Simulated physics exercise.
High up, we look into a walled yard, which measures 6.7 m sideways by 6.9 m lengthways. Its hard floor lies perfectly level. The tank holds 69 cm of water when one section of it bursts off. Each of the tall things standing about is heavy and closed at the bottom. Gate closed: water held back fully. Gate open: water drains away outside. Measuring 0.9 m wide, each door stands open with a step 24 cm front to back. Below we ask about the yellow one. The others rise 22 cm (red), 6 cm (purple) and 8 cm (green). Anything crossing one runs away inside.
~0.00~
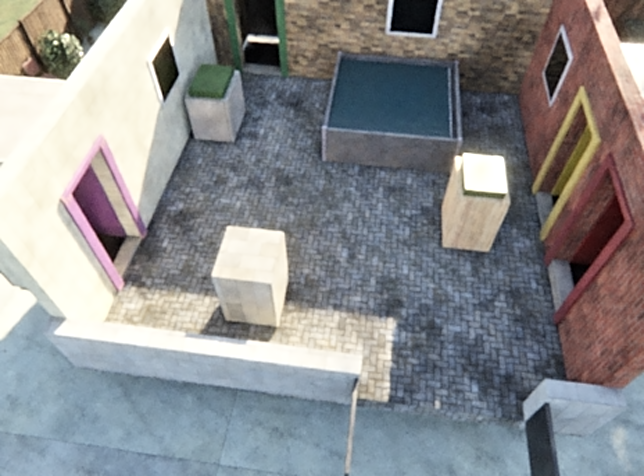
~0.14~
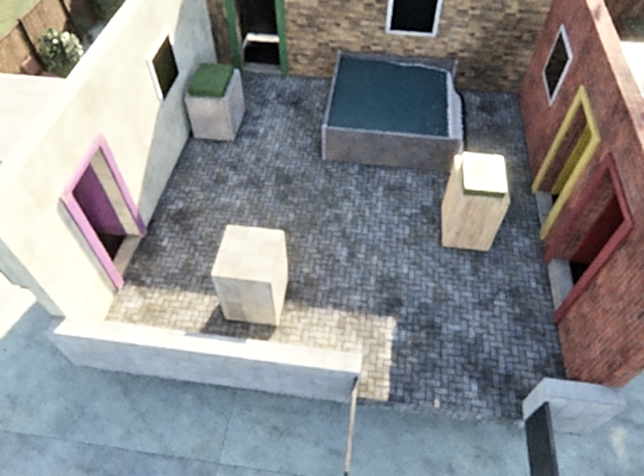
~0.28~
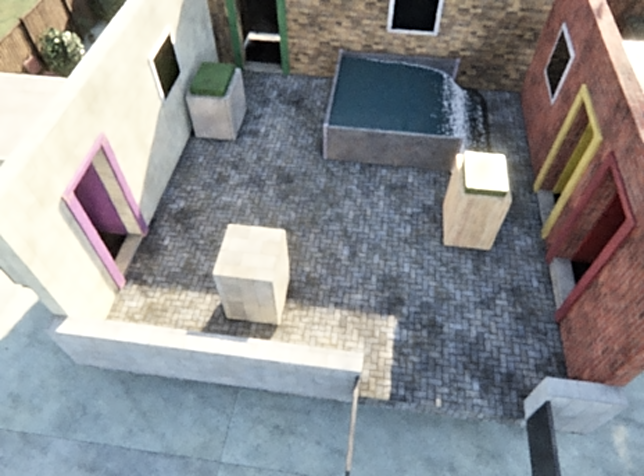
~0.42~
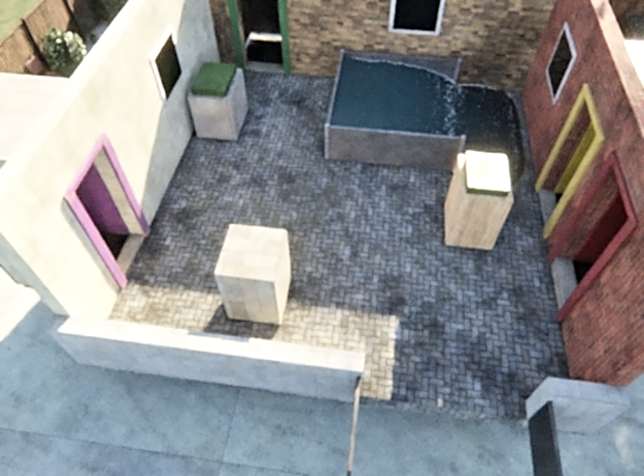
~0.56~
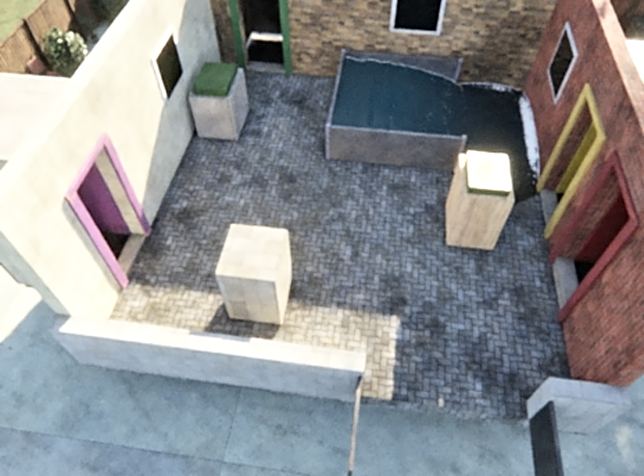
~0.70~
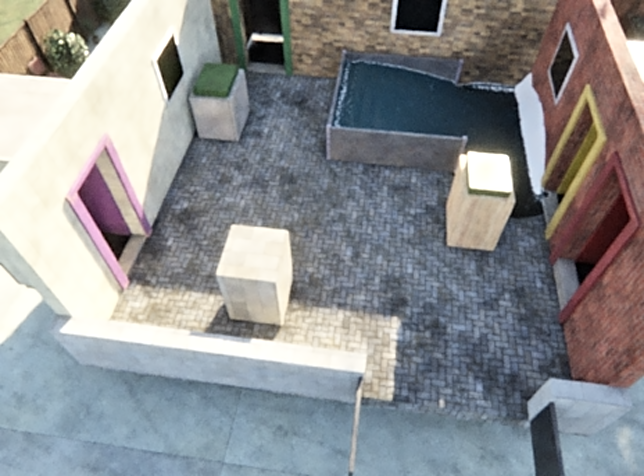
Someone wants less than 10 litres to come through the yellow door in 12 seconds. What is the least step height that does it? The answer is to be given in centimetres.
It needs to be around 22 cm high.
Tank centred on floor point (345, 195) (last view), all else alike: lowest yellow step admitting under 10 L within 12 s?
About 33 cm.
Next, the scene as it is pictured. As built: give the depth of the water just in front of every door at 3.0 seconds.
Door by door in centimetres - red 15, yellow 18, purple 0, green 4.
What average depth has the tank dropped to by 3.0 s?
About 24 centimetres.
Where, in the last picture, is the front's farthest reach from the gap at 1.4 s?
Near pixel (554, 282).
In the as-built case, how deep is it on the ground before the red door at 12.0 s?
The depth there is around 6.0 cm.
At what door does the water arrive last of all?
Purple.
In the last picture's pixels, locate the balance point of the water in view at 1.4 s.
Around (442, 131).
After 1.4 s water covers 15 % of the floor, deepest (60 cm) near (523, 99); 19 cm at the yellow door, 6 litres in over its 9 cm step.
After 3.0 s water covers 35 % of the floor, deepest (38 cm) near (574, 395); 18 cm at the yellow door, 74 litres in over its 9 cm step.
After 12.0 s water covers 95 % of the floor, deepest (12 cm) near (466, 151); 8 cm at the yellow door, 182 litres in over its 9 cm step.
At the yellow door as built, the water arrived by 0.8 s and peaked near 20 cm at 2.0 s.
With a step of 18 cm, 29 litres would have come in within the 12 s; with 24.5 cm, 4 litres. So under 10 litres takes about 22 cm.
